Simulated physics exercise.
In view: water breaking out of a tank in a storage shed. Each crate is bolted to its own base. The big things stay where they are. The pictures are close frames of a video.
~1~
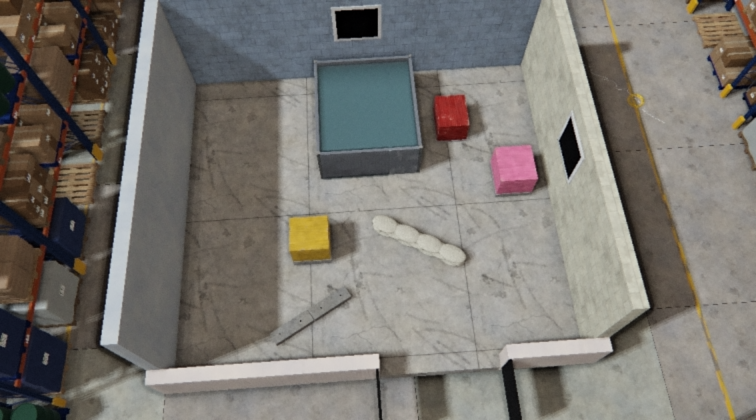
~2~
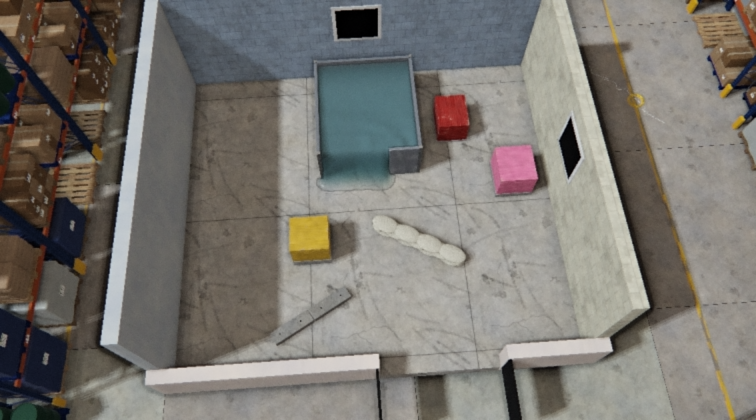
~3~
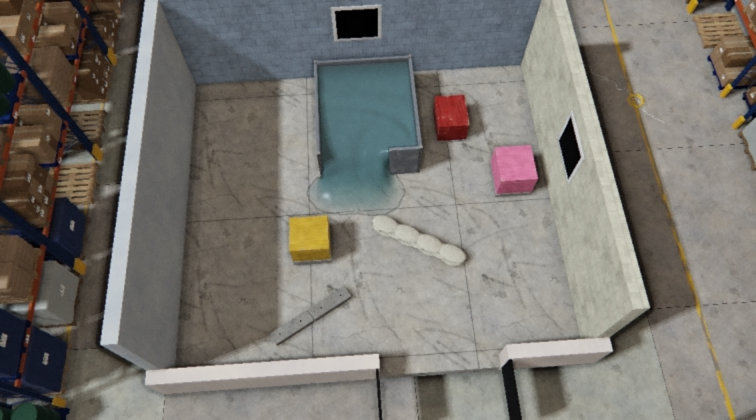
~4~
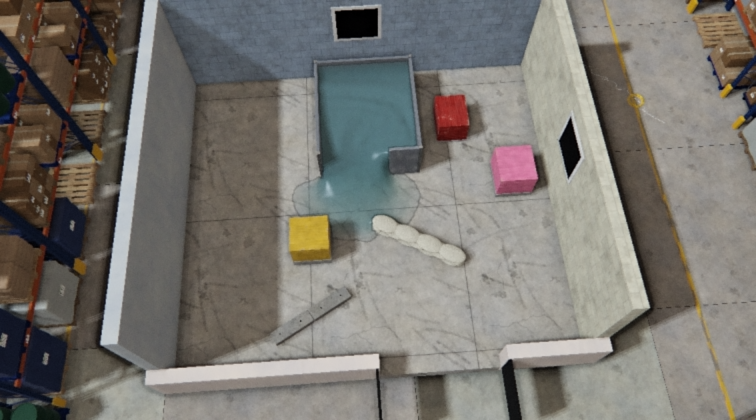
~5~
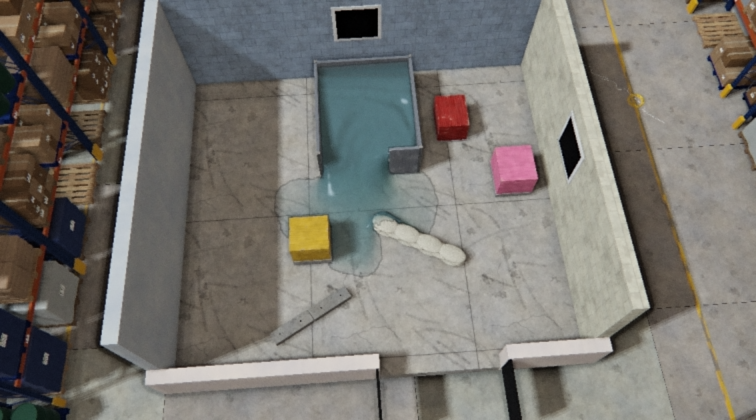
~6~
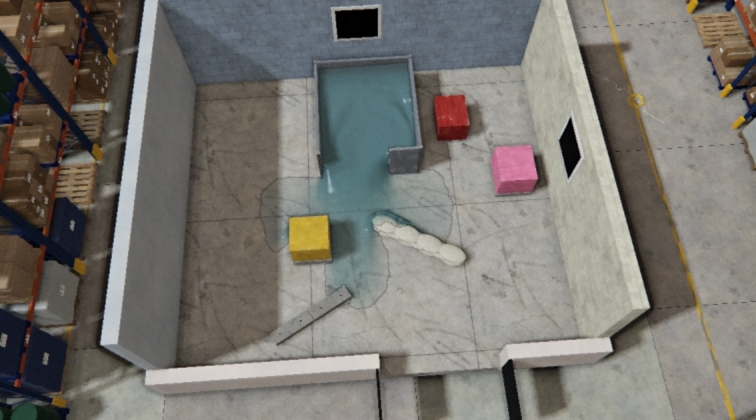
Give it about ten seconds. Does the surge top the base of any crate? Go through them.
The red crate is soaked; the pink crate keeps dry; the yellow crate is soaked.
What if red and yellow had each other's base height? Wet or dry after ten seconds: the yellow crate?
Yellow crate gets wet.
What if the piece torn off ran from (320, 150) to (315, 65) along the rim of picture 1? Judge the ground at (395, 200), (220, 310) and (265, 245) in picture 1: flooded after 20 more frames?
In that order: Dry, covered, covered.
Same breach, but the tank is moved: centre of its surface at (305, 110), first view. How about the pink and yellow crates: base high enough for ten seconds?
In short: The pink one ends up wet; the yellow one gets wet.
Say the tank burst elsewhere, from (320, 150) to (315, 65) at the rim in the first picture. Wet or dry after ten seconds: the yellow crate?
The yellow crate is topped.
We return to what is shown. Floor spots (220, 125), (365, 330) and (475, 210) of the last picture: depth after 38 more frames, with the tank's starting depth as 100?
In that order: 6, 8 and 2 per cent.
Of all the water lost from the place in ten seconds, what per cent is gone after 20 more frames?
Some 40 per cent.
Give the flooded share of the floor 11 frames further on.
Roughly 55 per cent.
A moment on, water covers 30 % of the floor; the red crate not reached, the pink crate not reached, the yellow crate water round its plinth.
Next, water covers 55 % of the floor; the red crate not reached, the pink crate water round its plinth, the yellow crate water round its plinth.
Then, water covers 65 % of the floor; the red crate water round its plinth, the pink crate water round its plinth, the yellow crate water round its plinth.
Later, water covers 85 % of the floor; the red crate water round its plinth, the pink crate water round its plinth, the yellow crate water round its plinth.
In the end, water covers 100 % of the floor; the red crate was topped, the pink crate stayed above the water, the yellow crate was topped.
